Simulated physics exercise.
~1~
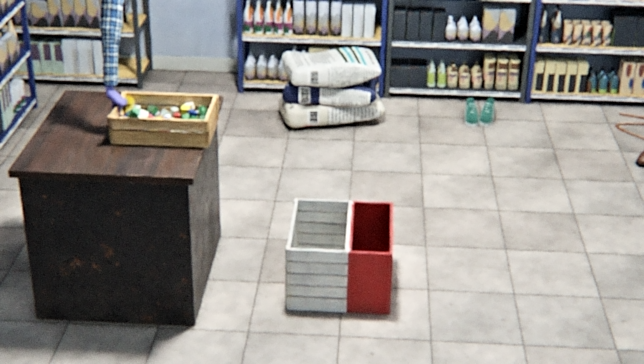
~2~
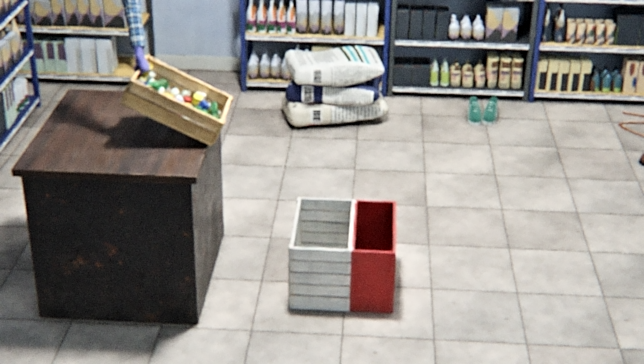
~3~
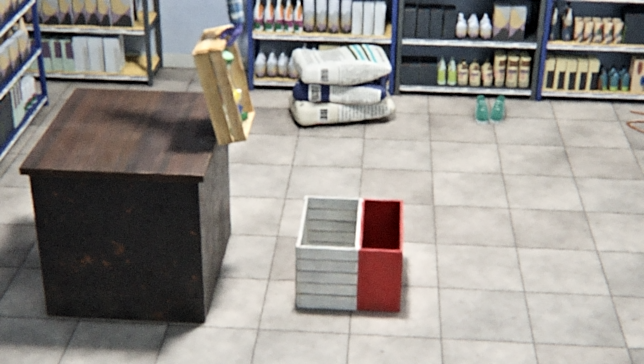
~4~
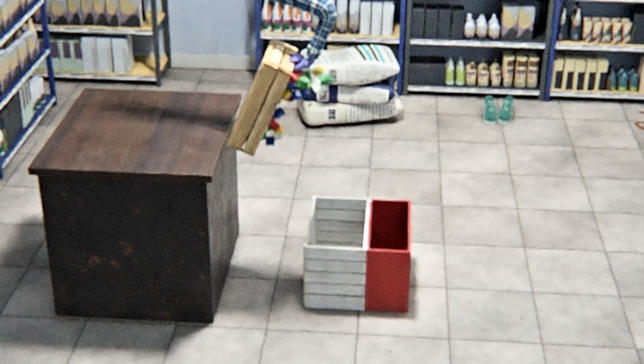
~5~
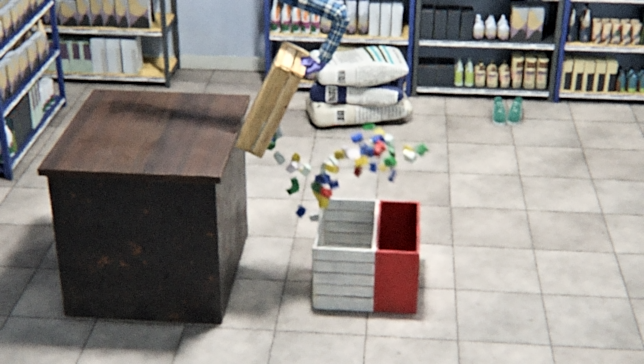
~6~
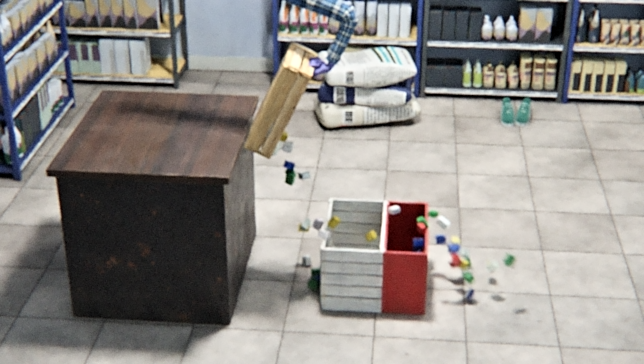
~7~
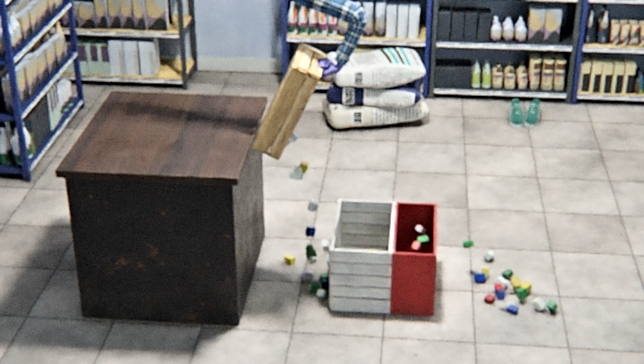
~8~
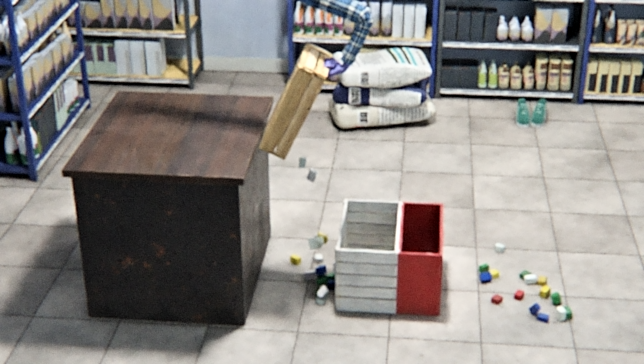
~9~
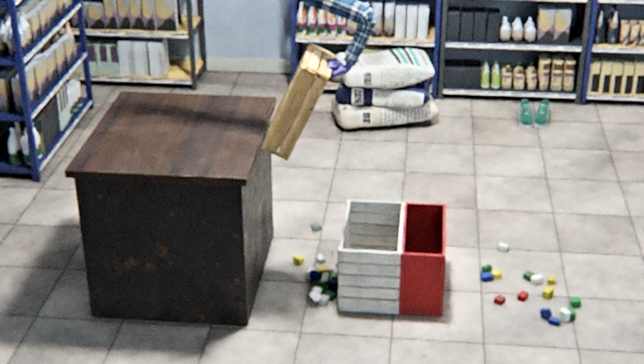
Wooden box of colourful small pieces being tipped off a dark bench by a hand, pieces scattering into and around two tubs.
